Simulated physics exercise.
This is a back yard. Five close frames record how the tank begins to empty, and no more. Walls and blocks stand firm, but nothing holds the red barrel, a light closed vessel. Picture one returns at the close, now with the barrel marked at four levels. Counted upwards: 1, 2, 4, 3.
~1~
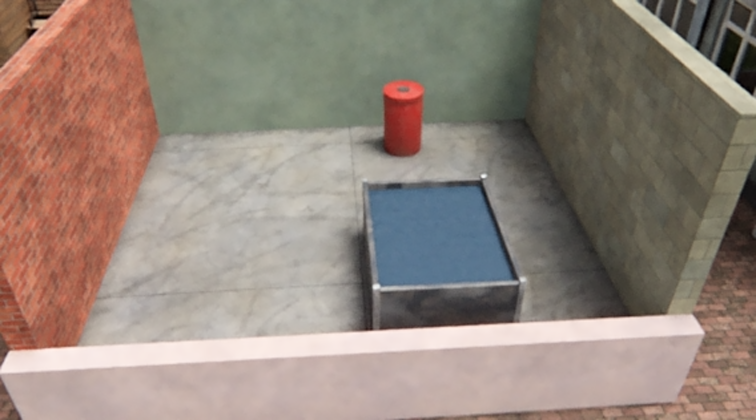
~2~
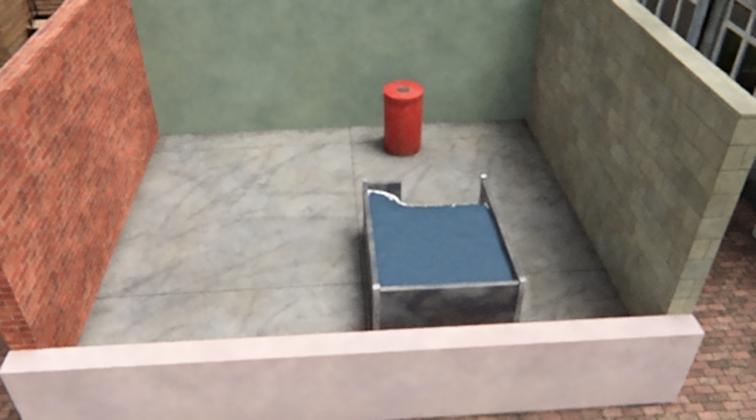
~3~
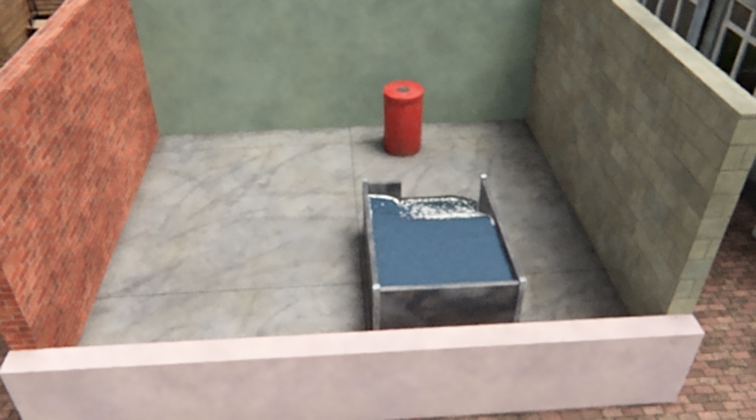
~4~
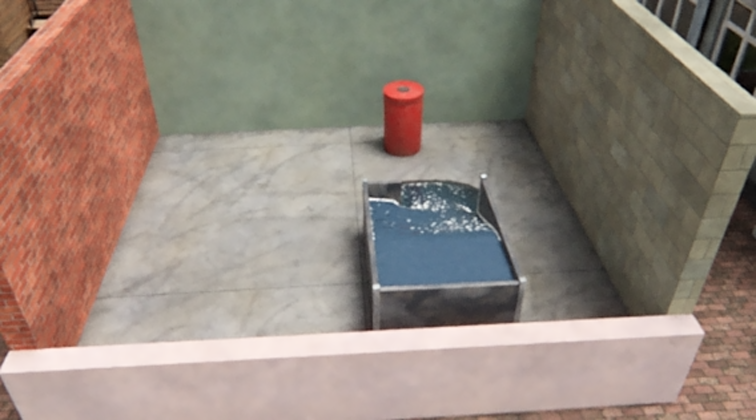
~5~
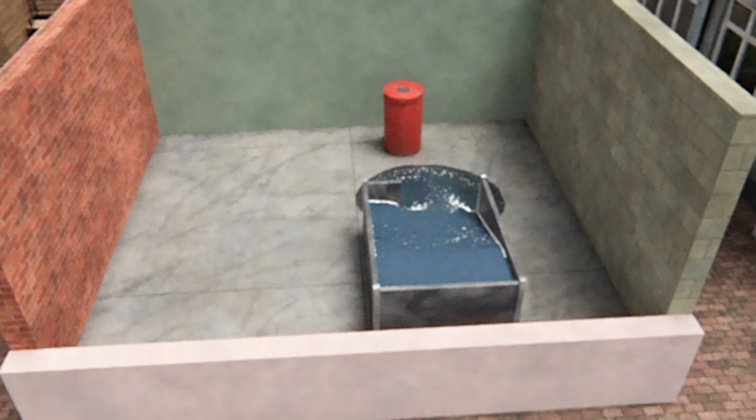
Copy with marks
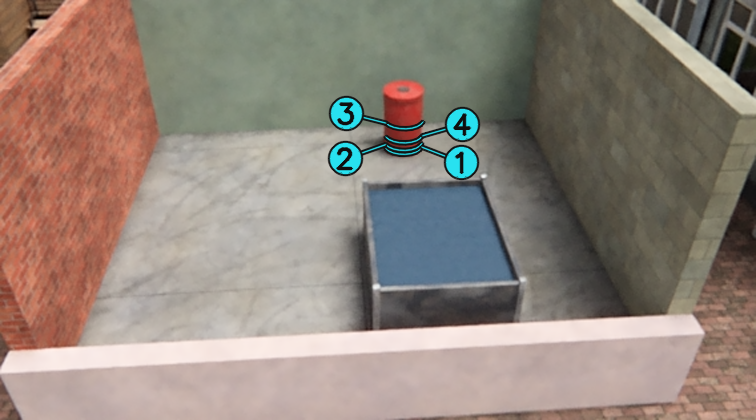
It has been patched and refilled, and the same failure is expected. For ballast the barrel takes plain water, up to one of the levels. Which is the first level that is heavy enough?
Use level 3.
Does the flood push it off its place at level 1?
Yes.
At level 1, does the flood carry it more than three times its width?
Yes, clearly.
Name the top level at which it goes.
The answer is 4.
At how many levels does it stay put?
One of them.
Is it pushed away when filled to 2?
Yes, that goes wrong.
On the marked copy, 1 at (405, 154); 2 at (405, 150); 3 at (405, 128); 4 at (405, 142); from the bottom up 1, 2, 4, 3.
For level 1, it is pushed about 4 times its own width away.
For level 2, it is pushed about 3 times its own width away.
For level 3, it does not move.
For level 4, it is pushed about its own width away.
